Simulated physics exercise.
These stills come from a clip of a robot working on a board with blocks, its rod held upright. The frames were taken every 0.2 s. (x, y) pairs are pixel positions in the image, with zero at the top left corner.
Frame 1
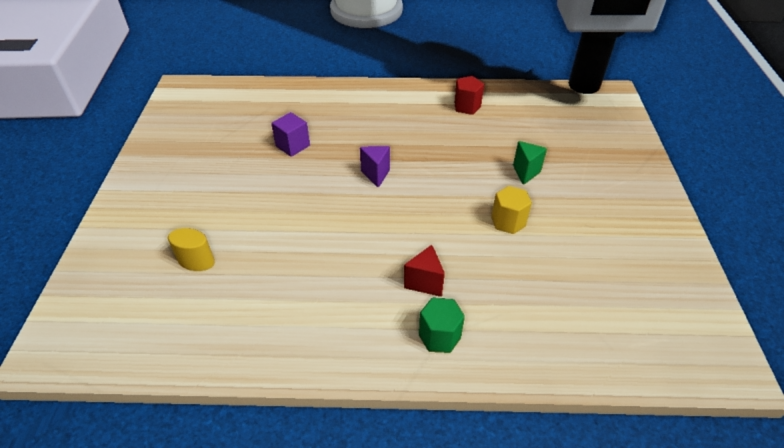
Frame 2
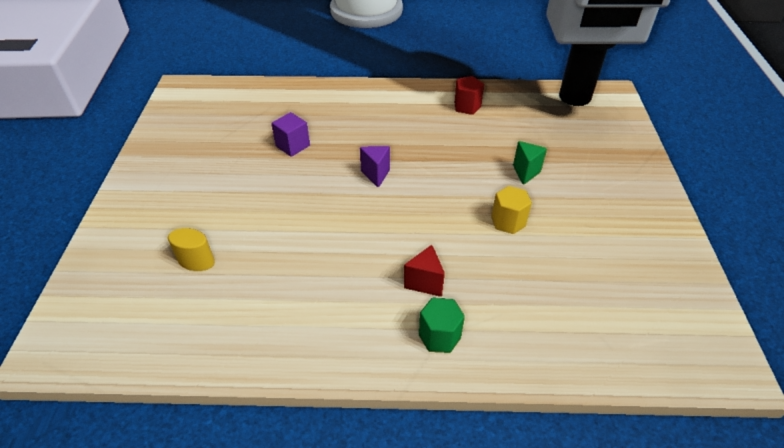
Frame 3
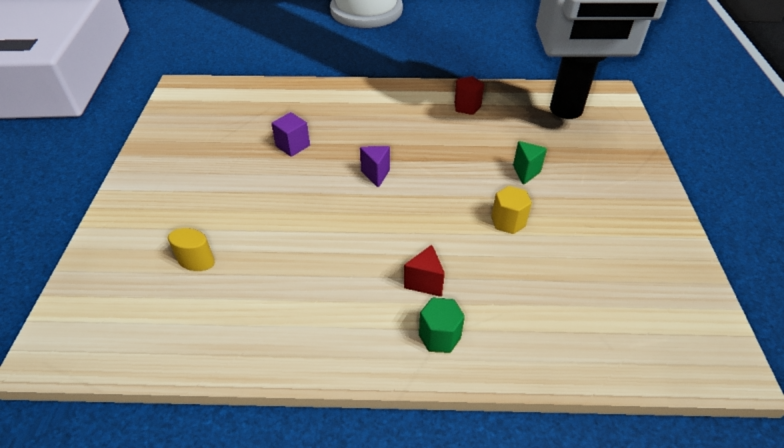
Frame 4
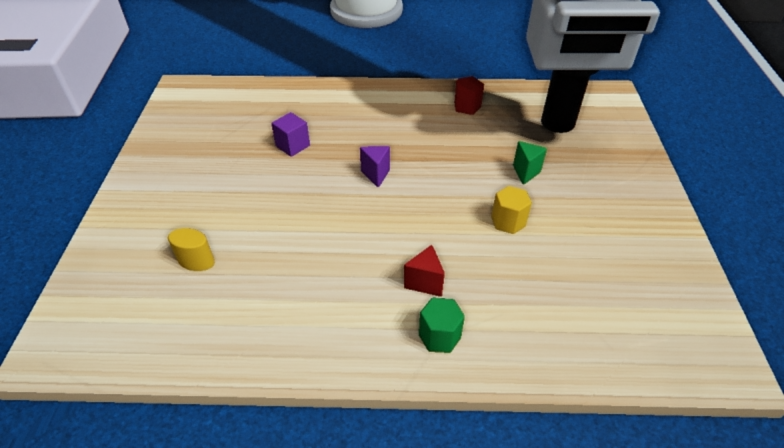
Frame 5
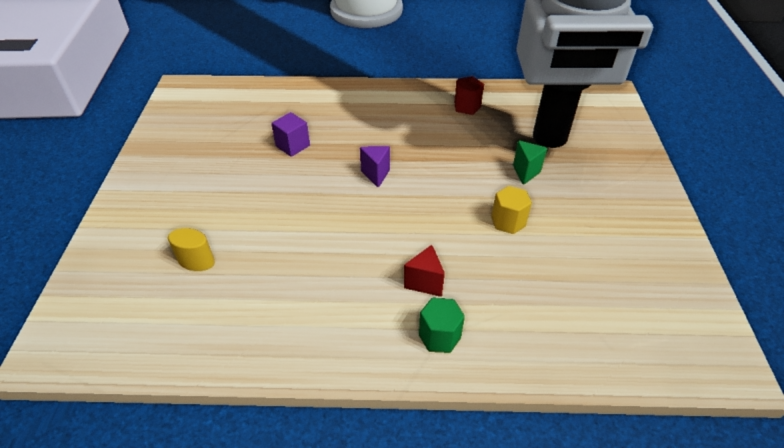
On a wooden board scattered with colored blocks, a robot's black rod moved from the top right edge inward and slightly left, nearing the green triangular block, while all the blocks stayed still.
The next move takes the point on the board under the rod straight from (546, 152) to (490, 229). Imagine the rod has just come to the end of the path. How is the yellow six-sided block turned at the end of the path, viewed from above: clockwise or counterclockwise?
It rotates counterclockwise.
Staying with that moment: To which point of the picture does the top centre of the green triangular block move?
It will end up at (464, 197).
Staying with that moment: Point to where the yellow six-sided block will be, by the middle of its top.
At the end it should sit near (503, 233).
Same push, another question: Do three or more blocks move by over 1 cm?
No, it doesn't check out.
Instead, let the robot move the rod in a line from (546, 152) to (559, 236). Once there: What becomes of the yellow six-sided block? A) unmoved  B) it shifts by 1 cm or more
The correct letter is A.
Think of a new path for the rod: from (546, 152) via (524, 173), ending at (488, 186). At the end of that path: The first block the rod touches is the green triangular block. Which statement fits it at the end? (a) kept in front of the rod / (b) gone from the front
I choose a.
The first path, step by step. One third of the way, rod (533, 161); green triangular block (516, 164), turned 35° clockwise.
Two thirds of the way, rod (514, 187); yellow six-sided block (510, 203), turned 30° anticlockwise; green triangular block (489, 185), turned 35° clockwise.
At the end, rod (493, 214); red triangular block unmoved; yellow six-sided block (503, 233), turned 80° anticlockwise; green triangular block (464, 197), turned 95° clockwise.
